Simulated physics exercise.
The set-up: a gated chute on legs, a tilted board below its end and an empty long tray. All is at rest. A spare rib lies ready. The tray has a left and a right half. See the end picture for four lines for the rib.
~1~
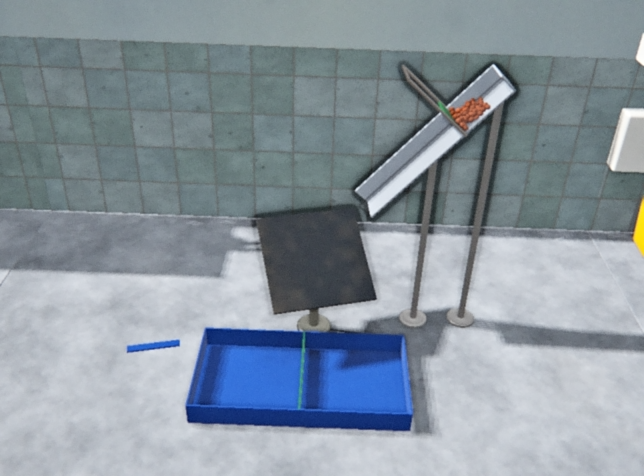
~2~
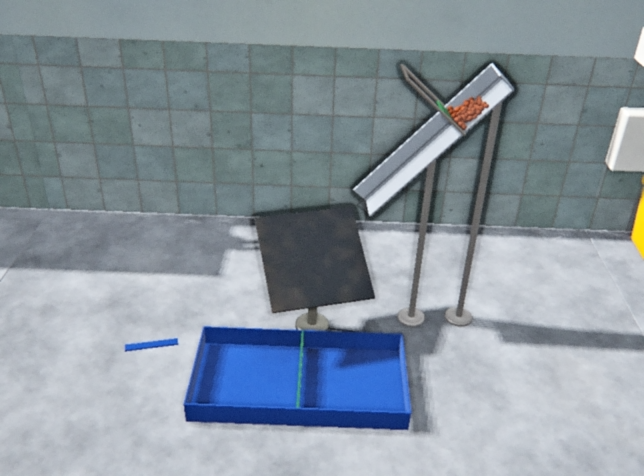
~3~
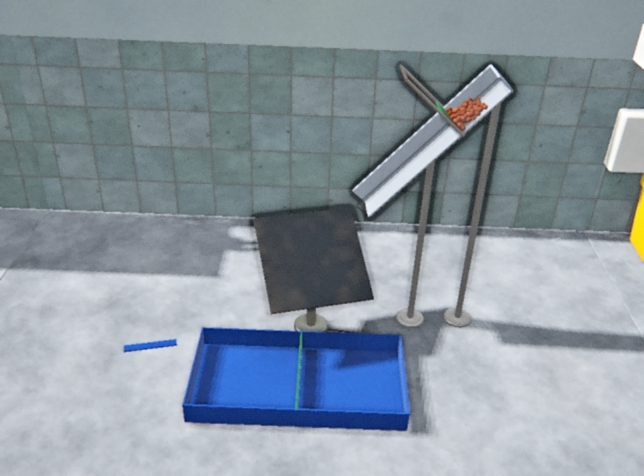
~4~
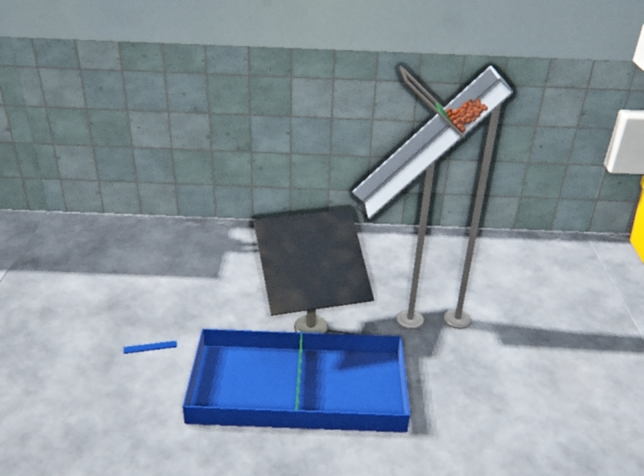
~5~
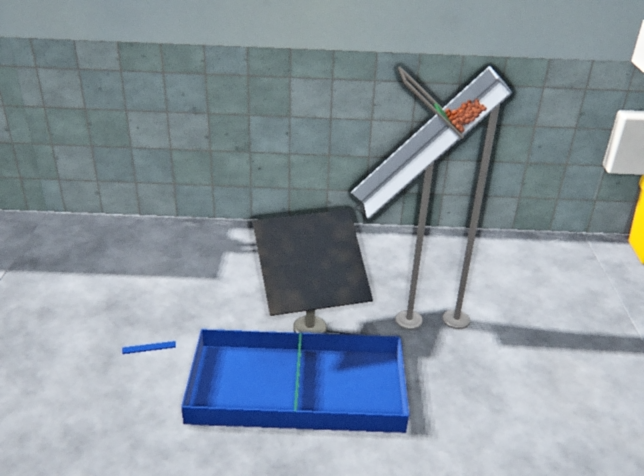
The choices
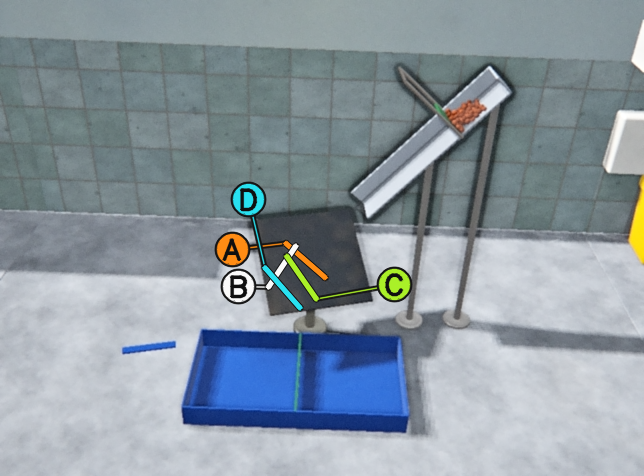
Nothing moves as reddish pellets sit behind a gate in a sloping chute above a blue tray.
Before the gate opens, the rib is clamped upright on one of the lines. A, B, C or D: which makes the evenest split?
Choose B.
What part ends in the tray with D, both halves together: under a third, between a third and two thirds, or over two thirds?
It is over two thirds.
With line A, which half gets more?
More lands on the right.
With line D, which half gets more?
More lands on the right.
On the marked copy, line A from (285, 243) to (325, 277); line B from (295, 245) to (268, 287); line C from (286, 256) to (316, 299); line D from (264, 267) to (300, 307).
With A, of what is caught, a small share in the left half, all but a few in the right.
With B, of what is caught, close to half in the left half, close to half in the right.
With C, of what is caught, a small share in the left half, all but a few in the right.
With D, of what is caught, none at all in the left half, the whole lot in the right.
